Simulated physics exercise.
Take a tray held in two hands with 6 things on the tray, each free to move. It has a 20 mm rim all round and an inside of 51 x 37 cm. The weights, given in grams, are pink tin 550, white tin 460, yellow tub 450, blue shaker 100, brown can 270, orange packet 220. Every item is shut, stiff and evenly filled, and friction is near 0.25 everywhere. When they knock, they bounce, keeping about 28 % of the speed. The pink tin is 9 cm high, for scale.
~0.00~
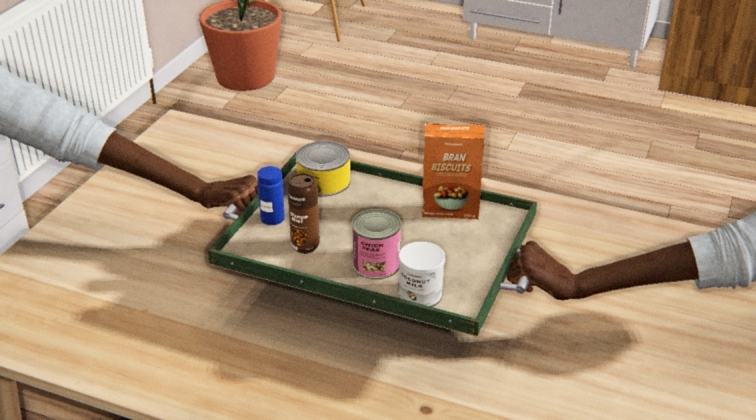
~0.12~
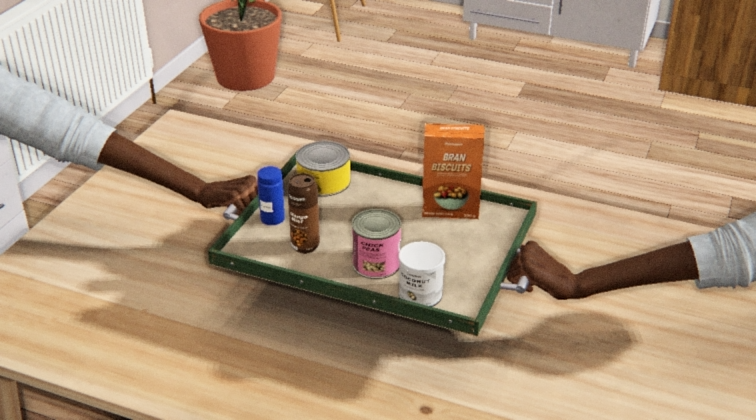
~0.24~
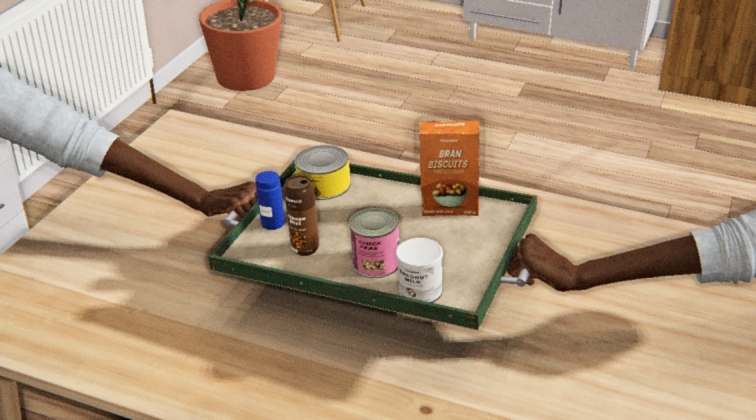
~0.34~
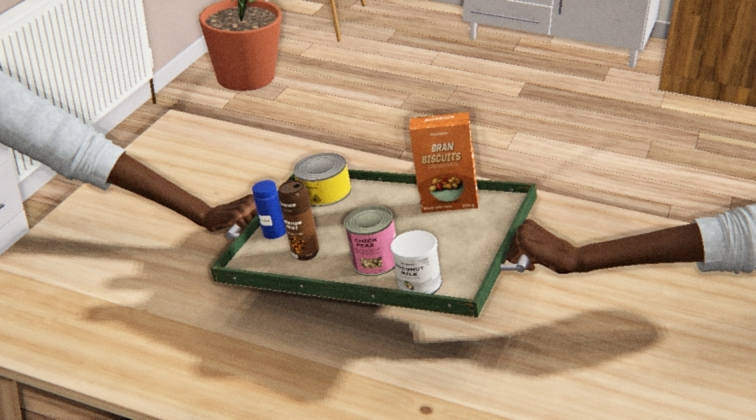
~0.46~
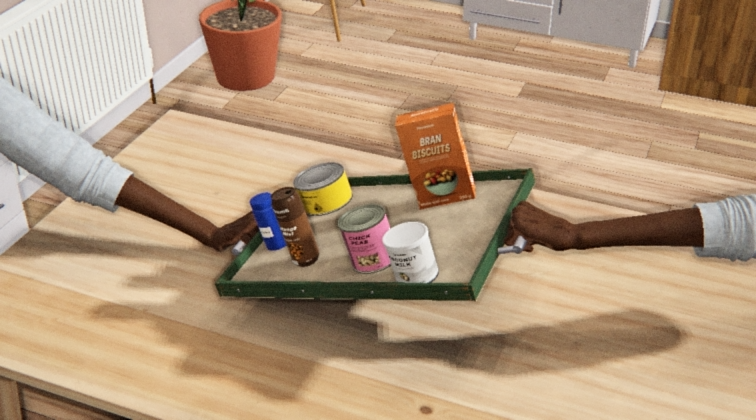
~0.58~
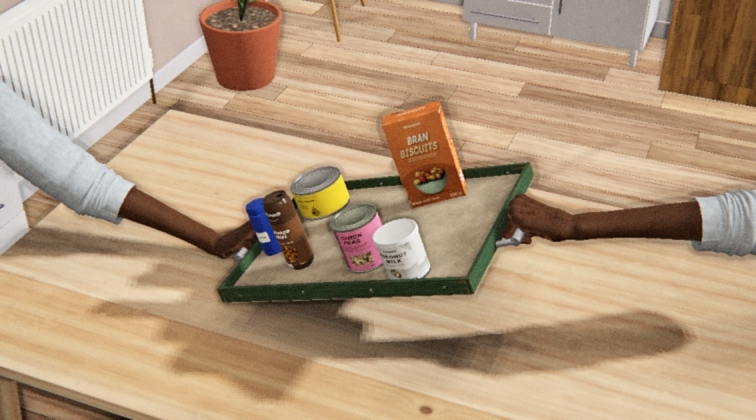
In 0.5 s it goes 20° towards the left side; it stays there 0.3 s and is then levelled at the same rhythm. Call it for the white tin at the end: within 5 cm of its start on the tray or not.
Not within.
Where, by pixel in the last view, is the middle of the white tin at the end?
At roughly (271, 239).
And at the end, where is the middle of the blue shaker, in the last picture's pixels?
It finishes around (273, 185).
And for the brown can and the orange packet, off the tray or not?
Well, the brown can is out of bounds, and the orange packet is still in bounds.
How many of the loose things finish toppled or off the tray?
Total: 1.
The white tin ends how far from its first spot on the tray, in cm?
I'd put it at about 29 centimetres.
Around 0.78 s, tray tilted 20°, left edge down; white tin shifted 7 cm near (372, 254); orange packet shifted 9 cm; brown can shifted 7 cm.
Around 0.98 s, tray tilted 19°, left edge down; white tin shifted 18 cm near (324, 257); brown can tipped 31° against what carries it; orange packet shifted 19 cm.
Around 1.08 s, tray tilted 15°, left edge down; brown can now off the tray; white tin shifted 24 cm near (294, 255); orange packet shifted 19 cm.
Around 1.28 s, tray tilted 2°, left edge down; white tin shifted 29 cm near (270, 241); pink tin shifted 24 cm; orange packet shifted 19 cm.
Finally (1.9 s), off the tray, brown can; not toppled but over 5 cm from the start, pink tin, white tin and orange packet; the other 2 still in place (within 5 cm). Final places as that camera would see them, white tin near (271, 239).
